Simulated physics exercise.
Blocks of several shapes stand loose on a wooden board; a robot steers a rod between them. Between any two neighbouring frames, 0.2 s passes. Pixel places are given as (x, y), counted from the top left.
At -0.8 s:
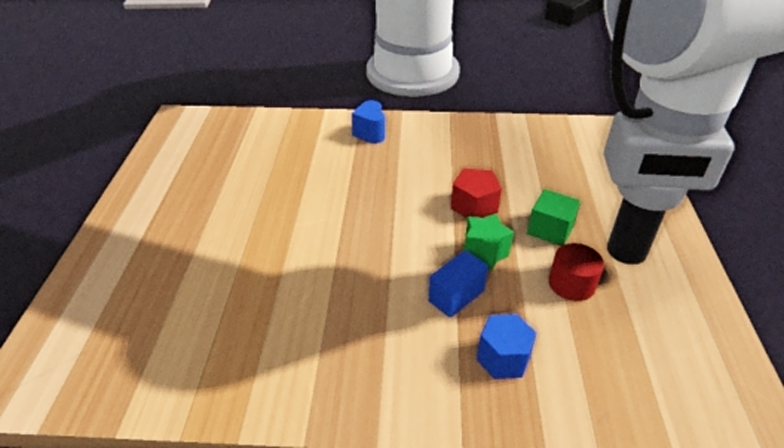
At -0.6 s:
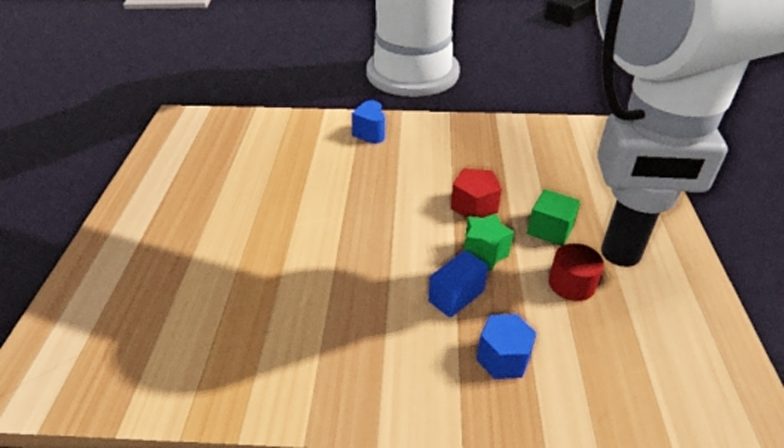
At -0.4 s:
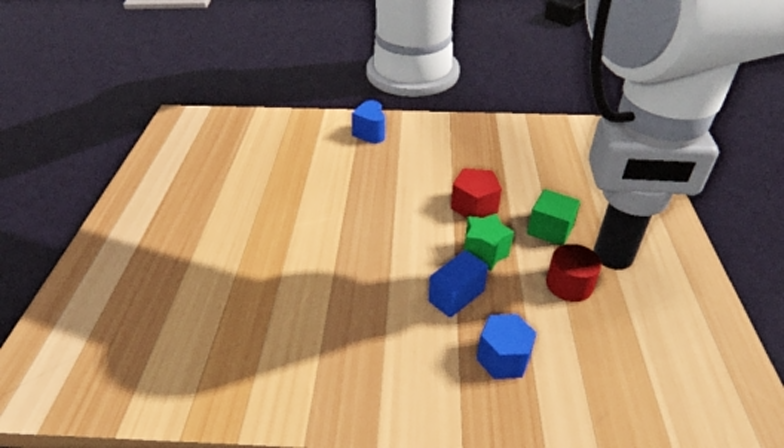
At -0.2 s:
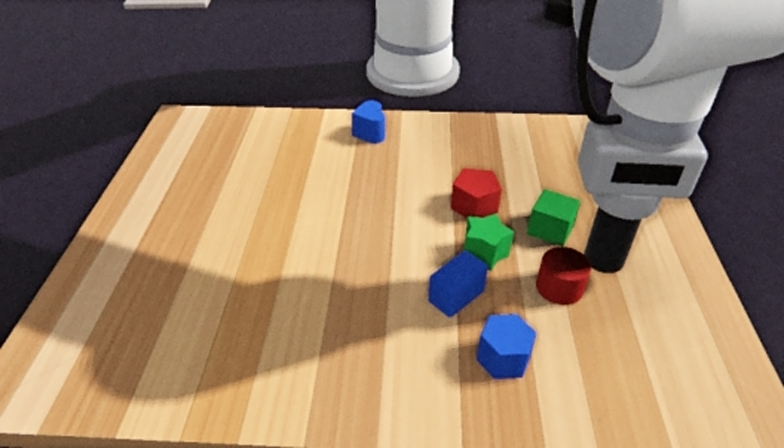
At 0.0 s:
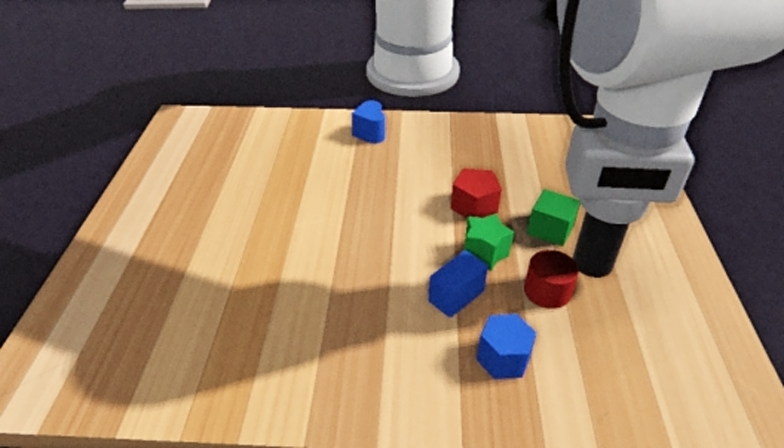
At the start, a robot arm holds a black rod just right of a red circular block, among green, blue and red blocks on a wooden board. The rod moves left and slightly toward the viewer, then pushes the red circular block a short way left while the other blocks stay still.
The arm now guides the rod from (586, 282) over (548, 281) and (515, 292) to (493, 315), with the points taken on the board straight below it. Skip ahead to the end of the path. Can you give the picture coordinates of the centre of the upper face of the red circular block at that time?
If I read the scene right, the answer is (461, 312).
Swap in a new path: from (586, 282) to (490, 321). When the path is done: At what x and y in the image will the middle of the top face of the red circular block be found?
It ends at (448, 285).
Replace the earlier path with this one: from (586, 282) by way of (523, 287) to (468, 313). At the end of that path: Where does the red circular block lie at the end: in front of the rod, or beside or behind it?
The block stays ahead.
What follows on the original path. One third of the way, rod (552, 263); red circular block (519, 272).
Two thirds of the way, rod (519, 275); red circular block (490, 290).
At the end, rod (496, 298); blue rectangular block (455, 269); green star block not moved; blue hexagonal block (507, 341), turned 25° anticlockwise; red circular block (461, 312).
